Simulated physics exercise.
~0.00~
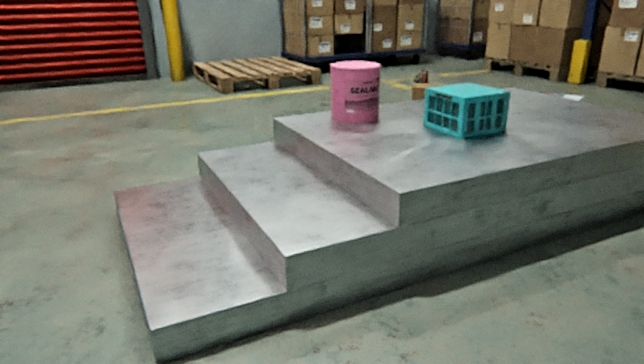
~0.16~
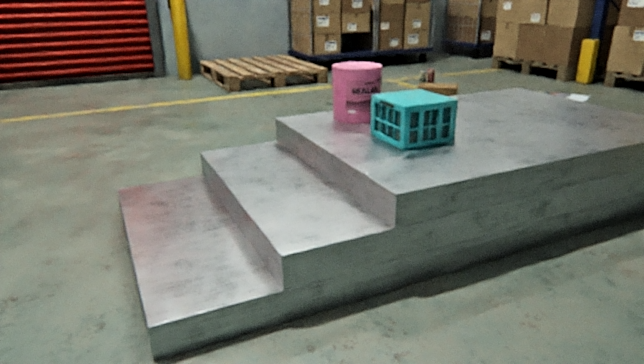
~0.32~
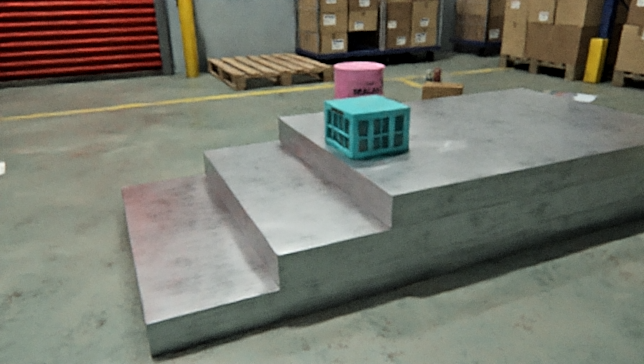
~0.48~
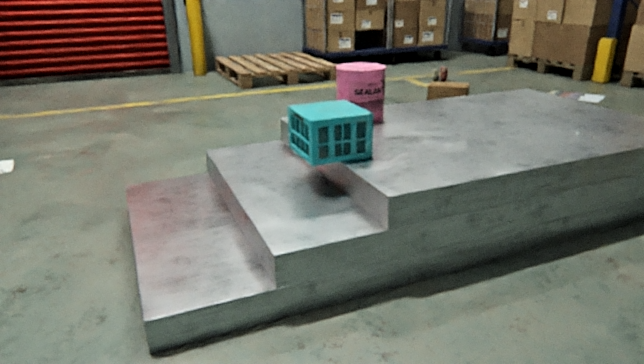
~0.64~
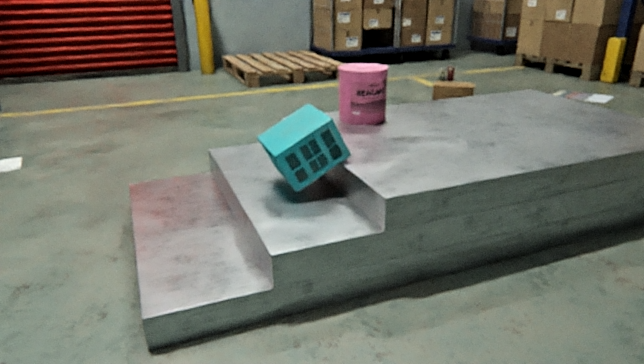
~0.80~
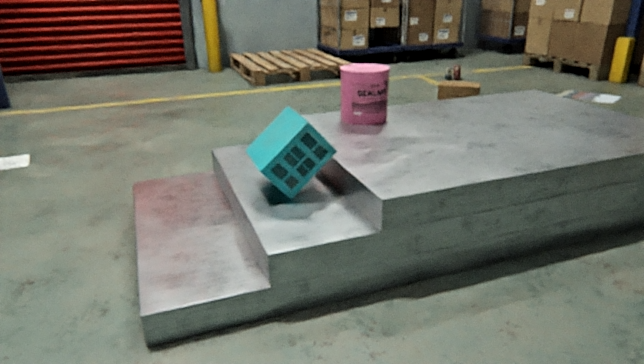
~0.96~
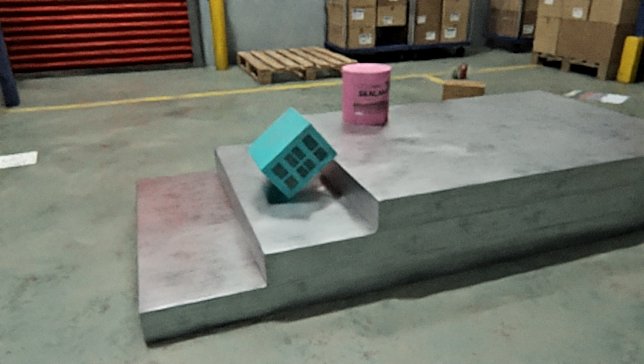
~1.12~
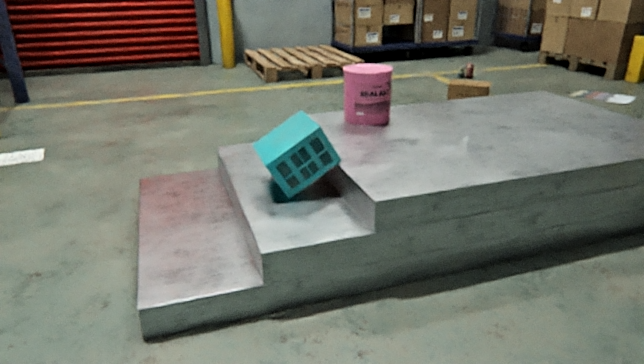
To begin with, a turquoise crate sits beside a pink pail on top of a low grey platform with steps, in a warehouse with stacked boxes and a wooden pallet behind. The crate slides left across the top, passing in front of the pail and reaching the edge of the upper level. It carries on over the edge, then tips and drops toward the step below. Tilting further, it comes down on the middle step and leans back slightly. At the end it rests there, still tilted, partway down, while the pail stays in its place above.
